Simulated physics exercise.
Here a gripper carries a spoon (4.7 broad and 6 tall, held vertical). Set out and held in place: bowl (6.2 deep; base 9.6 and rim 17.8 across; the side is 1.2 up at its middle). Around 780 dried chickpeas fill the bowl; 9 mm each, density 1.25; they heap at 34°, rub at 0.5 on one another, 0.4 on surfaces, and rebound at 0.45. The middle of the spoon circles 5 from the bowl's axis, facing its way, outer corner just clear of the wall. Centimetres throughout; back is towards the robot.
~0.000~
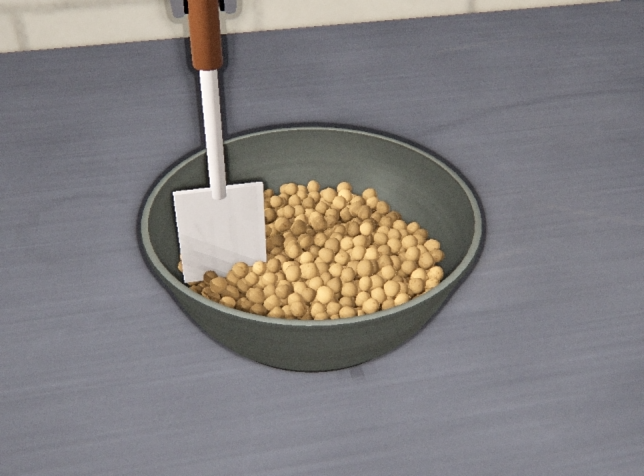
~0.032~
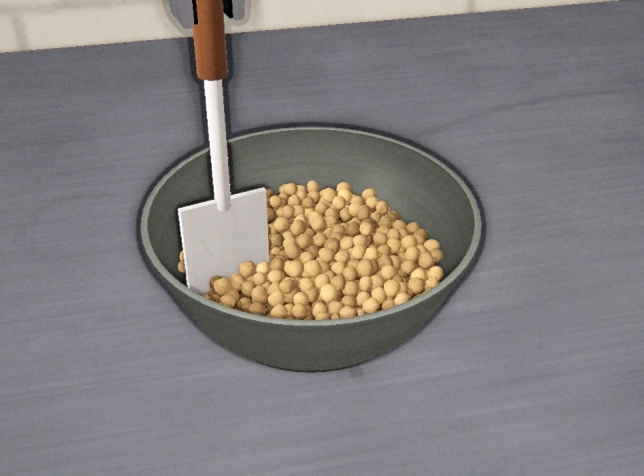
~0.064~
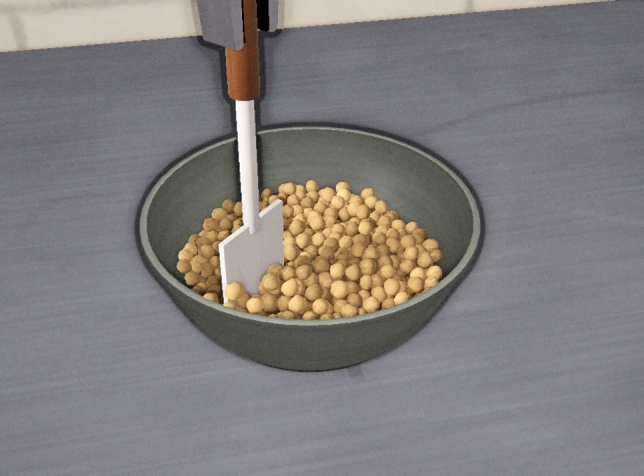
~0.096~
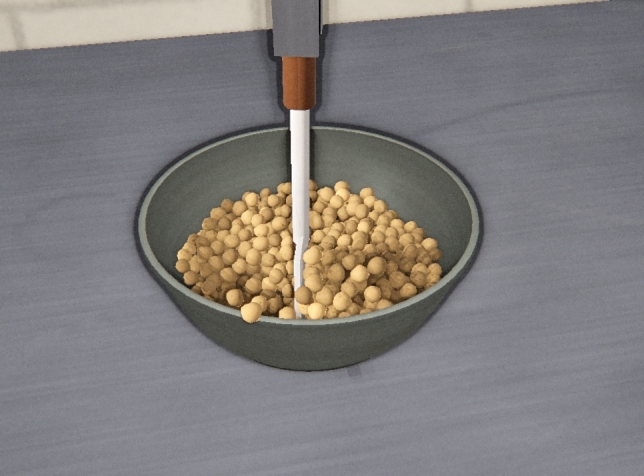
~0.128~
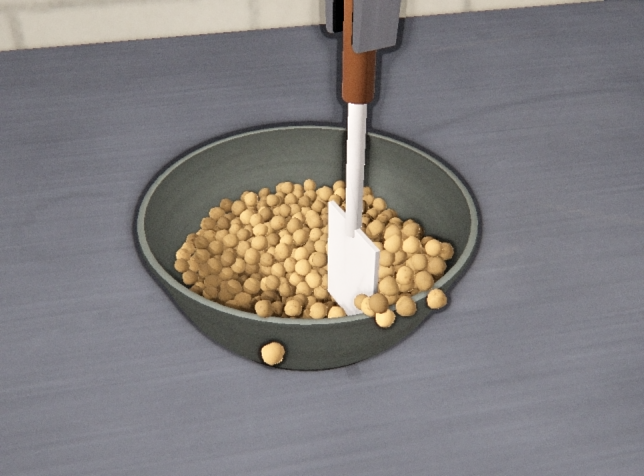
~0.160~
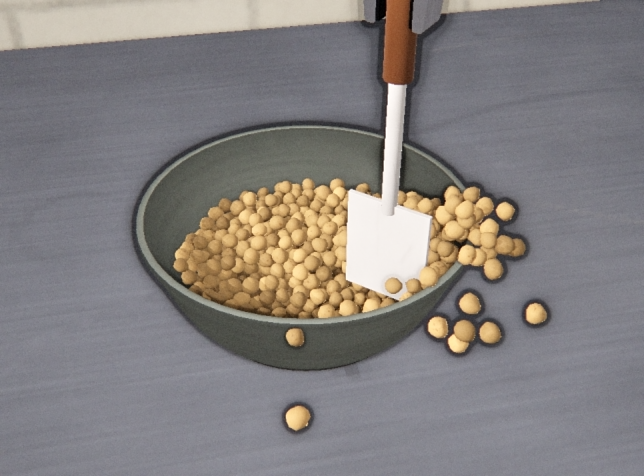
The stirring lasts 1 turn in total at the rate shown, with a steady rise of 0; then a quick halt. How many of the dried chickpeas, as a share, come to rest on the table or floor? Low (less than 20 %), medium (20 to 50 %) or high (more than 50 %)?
A medium share, 20 to 50 %, ends on the table or floor.
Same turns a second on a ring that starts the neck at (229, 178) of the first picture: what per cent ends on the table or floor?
Some 40 per cent.
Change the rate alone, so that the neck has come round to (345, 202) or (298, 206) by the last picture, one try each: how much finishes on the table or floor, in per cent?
About 20 and 15 per cent.
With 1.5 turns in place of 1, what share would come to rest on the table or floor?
In that case some 45 per cent.
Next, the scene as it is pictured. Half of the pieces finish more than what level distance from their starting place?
Roughly 7 cm.
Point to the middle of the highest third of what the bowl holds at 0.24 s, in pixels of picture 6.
Around (333, 182).
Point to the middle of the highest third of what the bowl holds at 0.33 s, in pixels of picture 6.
At about (218, 199).
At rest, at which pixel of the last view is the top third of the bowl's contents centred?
Around (282, 312).
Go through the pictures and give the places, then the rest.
The spoon neck at (216, 164), 0° round; upper third of the load around (317, 254), from x 185 to 435, top at y 190; 782 in the bowl, in the first frame.
The spoon neck at (221, 175), 13° round; upper third of the load around (316, 255), from x 185 to 435, top at y 190, in the second frame.
The spoon neck at (250, 197), 43° round; upper third of the load around (313, 258), from x 185 to 435, top at y 185, in the third frame.
The spoon neck at (301, 207), 74° round; upper third of the load around (334, 260), from x 185 to 435, top at y 185; 781 in the bowl, 1 in flight or on the tool, in the fourth frame.
The spoon neck at (354, 200), 105° round; upper third of the load around (370, 254), from x 180 to 445, top at y 185; 774 in the bowl, 8 in flight or on the tool, in the fifth frame.
The spoon neck at (391, 179), 136° round; upper third of the load around (397, 232), from x 180 to 535, top at y 185; 761 in the bowl, 21 in flight or on the tool, in the sixth frame.
After 0.24 s, 218° round, highest piece 11 above the table; 701 in the bowl, 6 on the table or floor, 75 in flight or on the tool.
After 0.33 s, 300° round, highest piece 11 above the table; 632 in the bowl, 54 on the table or floor, 96 in flight or on the tool.
After 0.57 s, 0° round, highest piece 6 above the table; 547 in the bowl, 235 on the table or floor.
After 1.27 s, 0° round, highest piece 5 above the table; 547 in the bowl, 235 on the table or floor.
In the end, 547 in the bowl, 235 on the table or floor. That is 30 % on the table or floor.
